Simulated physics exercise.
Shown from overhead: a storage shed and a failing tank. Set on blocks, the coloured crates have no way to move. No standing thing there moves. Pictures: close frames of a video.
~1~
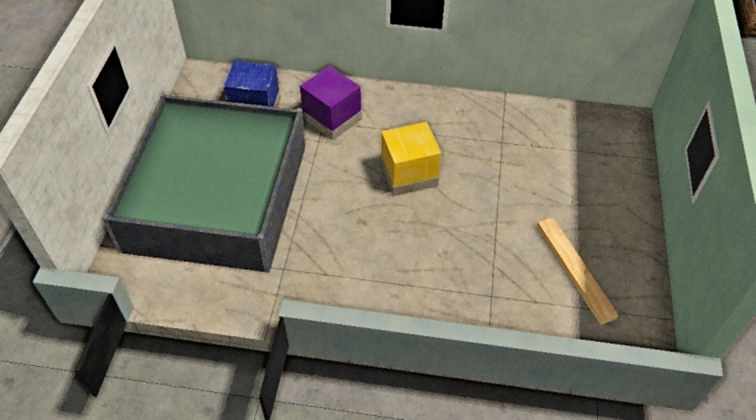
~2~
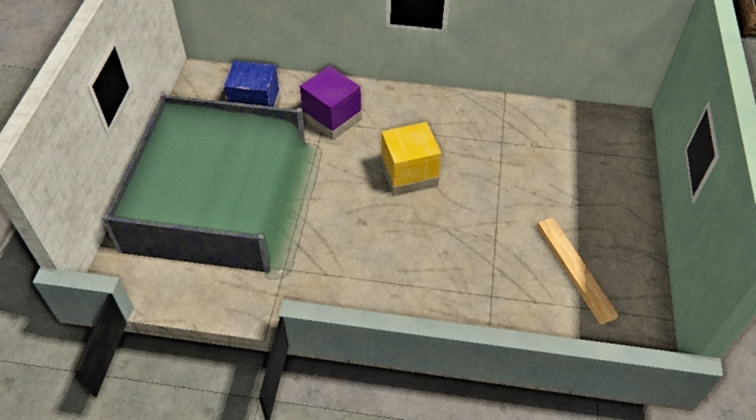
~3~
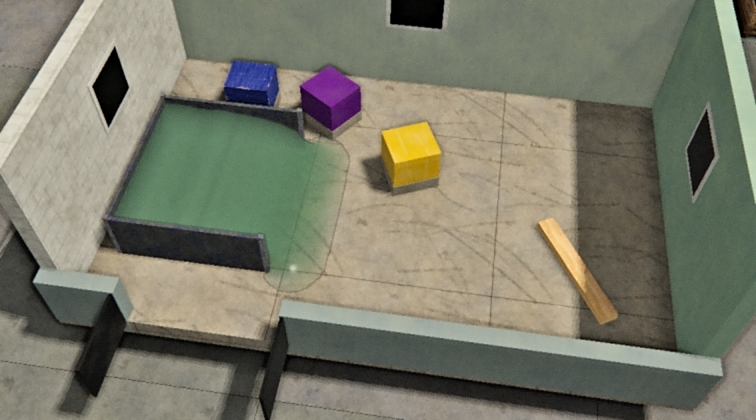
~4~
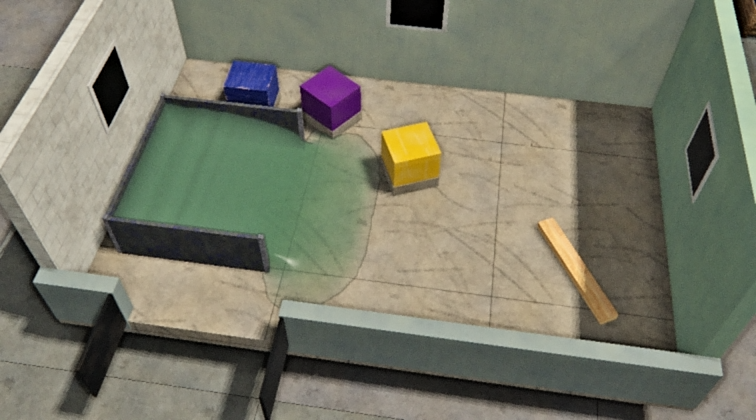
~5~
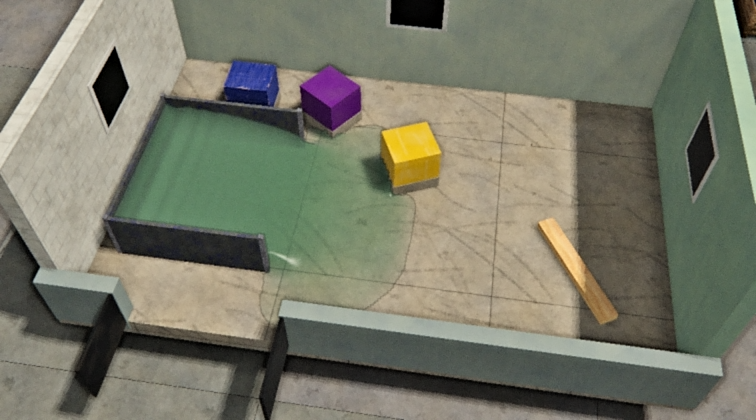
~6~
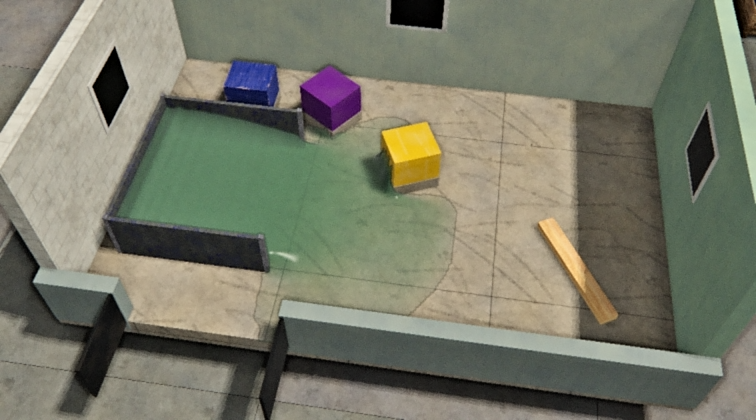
Green water pours from the open right side of a dark-walled tank at the left of a walled, roofless shed, seen from a fixed viewpoint high above. A blue crate and a purple crate sit behind it, a yellow one stands near the middle, and a wooden plank lies at right. The water spreads rightward across the tan floor, reaching around the yellow crate, while crates and plank stay still.
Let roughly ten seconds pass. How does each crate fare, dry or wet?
My prediction: Yellow crate: Touched; purple crate: Touched; blue crate: Untouched.
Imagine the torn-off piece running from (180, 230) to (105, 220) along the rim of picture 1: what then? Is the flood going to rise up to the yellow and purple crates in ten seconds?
As I see it, the yellow crate is not reached, and the purple crate is not reached.
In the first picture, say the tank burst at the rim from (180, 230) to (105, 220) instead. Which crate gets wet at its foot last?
It's the crate marked yellow.
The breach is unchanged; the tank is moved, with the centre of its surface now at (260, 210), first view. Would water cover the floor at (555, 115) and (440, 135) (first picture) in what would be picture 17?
The first spot is not reached and the second is not reached.
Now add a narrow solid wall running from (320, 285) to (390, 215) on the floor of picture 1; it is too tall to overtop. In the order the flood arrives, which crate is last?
It is the crate marked blue.
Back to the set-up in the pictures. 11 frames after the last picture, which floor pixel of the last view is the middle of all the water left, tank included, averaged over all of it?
I'd point to (368, 220).
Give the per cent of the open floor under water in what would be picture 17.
Roughly 70 percent.
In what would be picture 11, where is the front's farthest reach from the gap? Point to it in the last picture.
I'd put it around (607, 291).
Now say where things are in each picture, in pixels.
Still water in the water tank at (209, 165), in the first picture.
The front is at (269, 276), out from the gap at (283, 195), in the second picture.
Water pours out at (284, 196) and has run to (296, 286), in the third picture.
The front is at (314, 300), out from the gap at (284, 197), in the fourth picture.
Water pours out at (284, 198) and has run to a hidden place, in the fifth picture.
Water pours out at (284, 198) and has run to (433, 283), in the sixth picture.
A moment on, water covers 45 % of the floor; the yellow crate water round its plinth, the purple crate water round its plinth, the blue crate water round its plinth.
Next, water covers 70 % of the floor; the yellow crate water round its plinth, the purple crate water round its plinth, the blue crate water round its plinth.
Then, water covers 75 % of the floor; the yellow crate water round its plinth, the purple crate water round its plinth, the blue crate water round its plinth.
Later, water covers 90 % of the floor; the yellow crate water round its plinth, the purple crate water round its plinth, the blue crate water round its plinth.
In the end, water covers 100 % of the floor; the yellow crate was topped, the purple crate was topped, the blue crate stayed above the water.
